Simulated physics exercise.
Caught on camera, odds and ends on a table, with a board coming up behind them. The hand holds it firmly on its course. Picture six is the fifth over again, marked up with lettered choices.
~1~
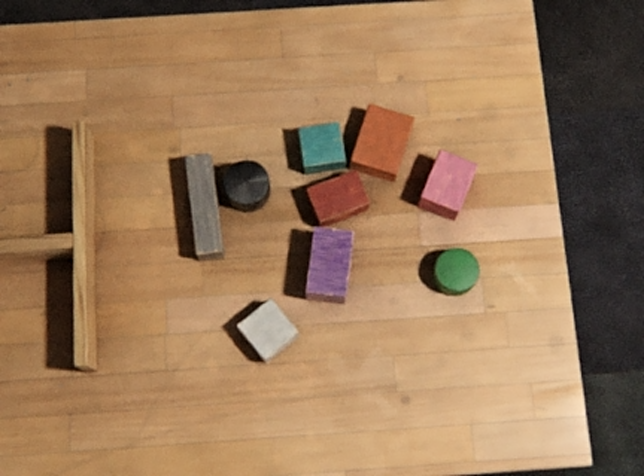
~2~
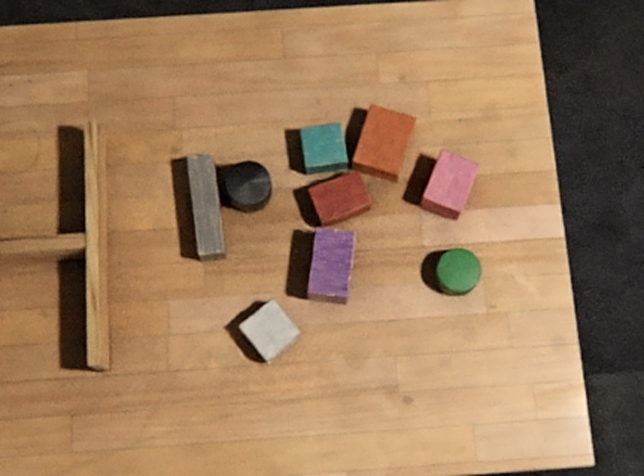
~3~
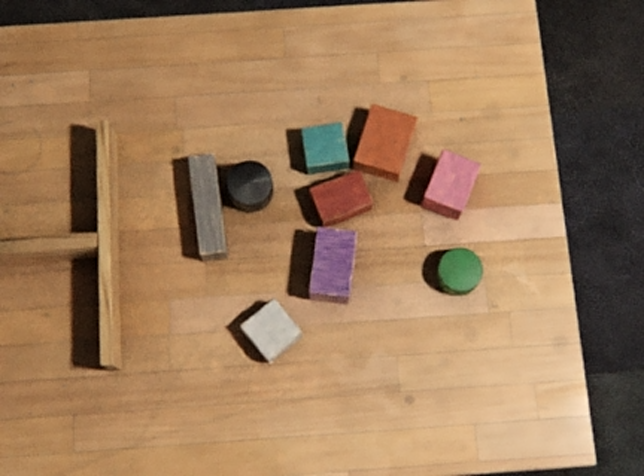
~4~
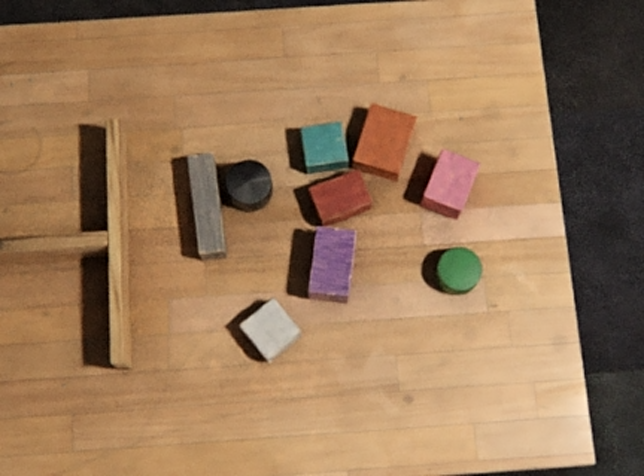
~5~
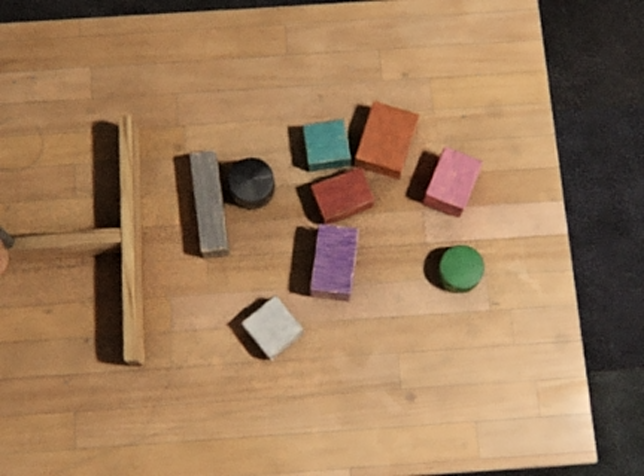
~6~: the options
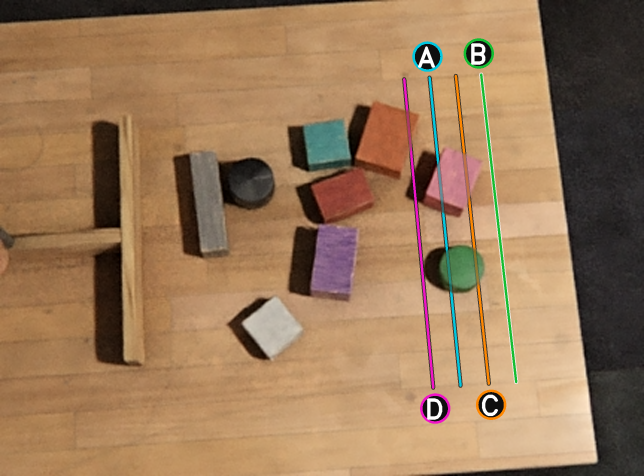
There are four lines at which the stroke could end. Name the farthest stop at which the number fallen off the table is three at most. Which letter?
B is the last line within the limit.
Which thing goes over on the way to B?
It is the pink block.
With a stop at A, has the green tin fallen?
By then, no.
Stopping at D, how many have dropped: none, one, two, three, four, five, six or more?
In all, none.
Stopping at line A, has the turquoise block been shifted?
By then, yes.
On the marked copy, A at (445, 226); B at (498, 222); C at (472, 224); D at (418, 228).
Following B. Soon after the start, board (263, 225); white block (302, 329); turquoise block (336, 140).
Later, board (398, 217); pink block (488, 183); green tin (485, 275).
In the end, board (500, 210); pink block over the edge; orange block (554, 100); one fallen.
As for the rest, A is within the limit but short; C is within the limit but short; D is within the limit but short.
